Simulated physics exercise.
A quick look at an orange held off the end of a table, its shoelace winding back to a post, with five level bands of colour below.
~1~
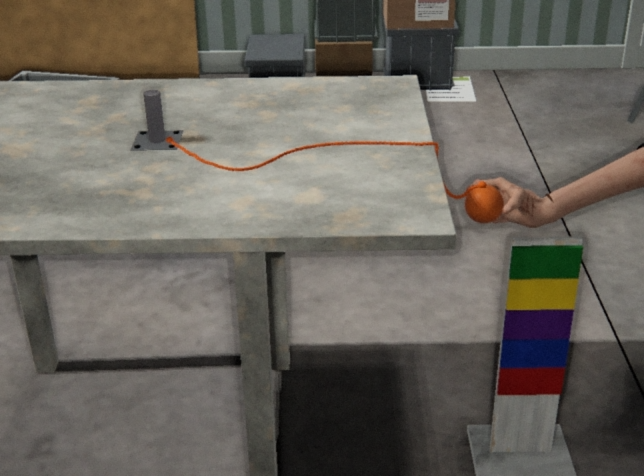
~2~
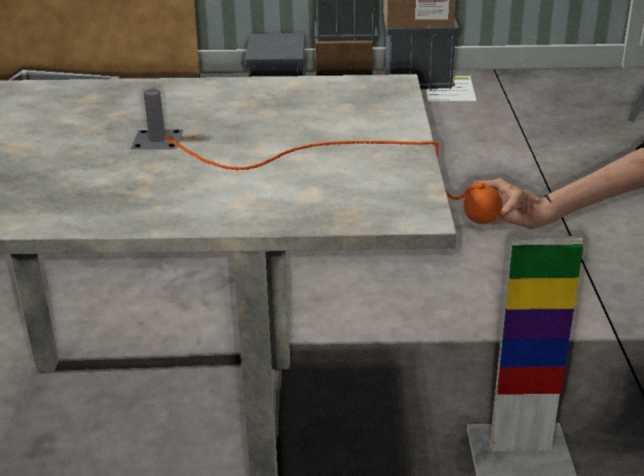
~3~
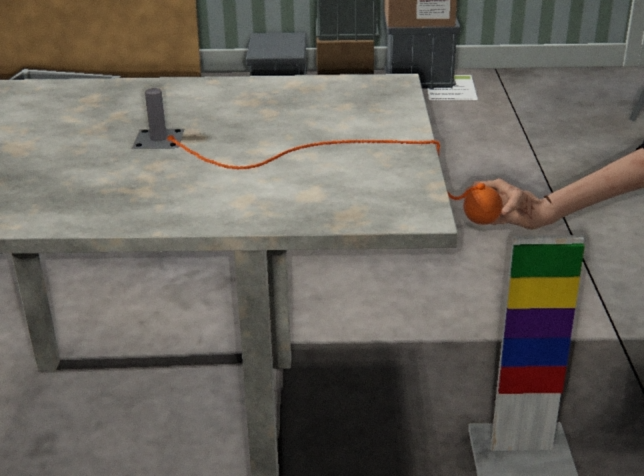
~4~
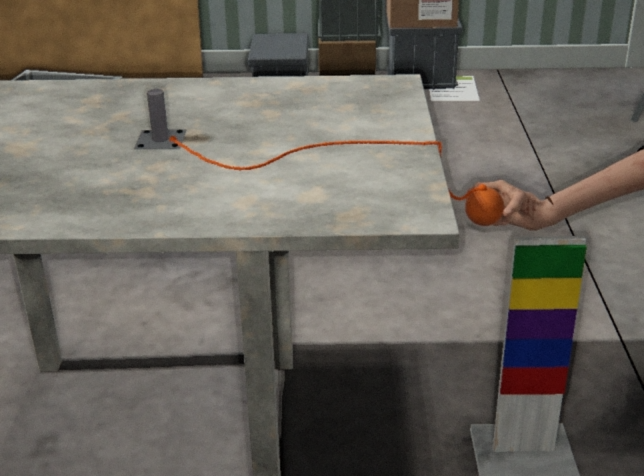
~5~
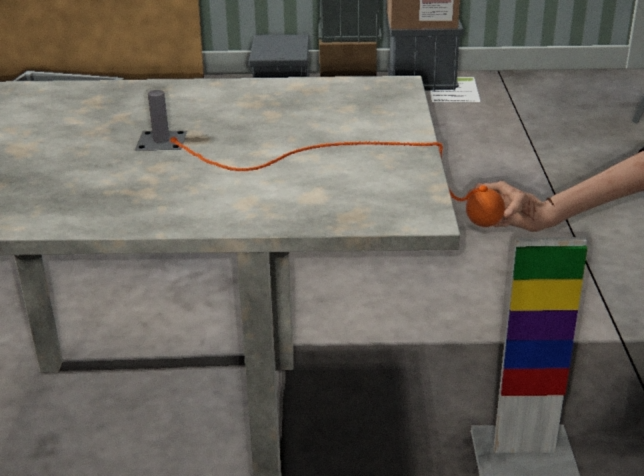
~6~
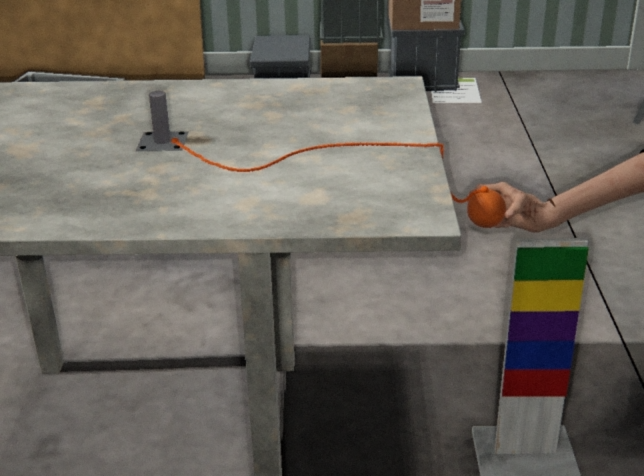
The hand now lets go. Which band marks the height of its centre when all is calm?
At yellow.
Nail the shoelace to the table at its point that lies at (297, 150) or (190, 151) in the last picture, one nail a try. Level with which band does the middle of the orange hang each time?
One after the other, green; yellow.
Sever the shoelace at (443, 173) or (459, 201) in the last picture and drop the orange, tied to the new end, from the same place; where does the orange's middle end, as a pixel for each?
In that order: (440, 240) and (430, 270).
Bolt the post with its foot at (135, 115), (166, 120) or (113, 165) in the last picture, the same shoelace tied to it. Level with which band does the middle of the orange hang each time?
One after the other, green; yellow; green.
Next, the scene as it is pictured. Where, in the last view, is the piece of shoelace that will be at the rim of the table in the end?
That spot is around (393, 145).
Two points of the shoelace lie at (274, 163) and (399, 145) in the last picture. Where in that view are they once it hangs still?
About (313, 144), and the other about (441, 160).
Soon after, orange near (416, 296); level with yellow.
Then, orange near (443, 287); level with yellow.
At rest, orange near (436, 291); level with yellow. Its centre hangs level with the yellow band.
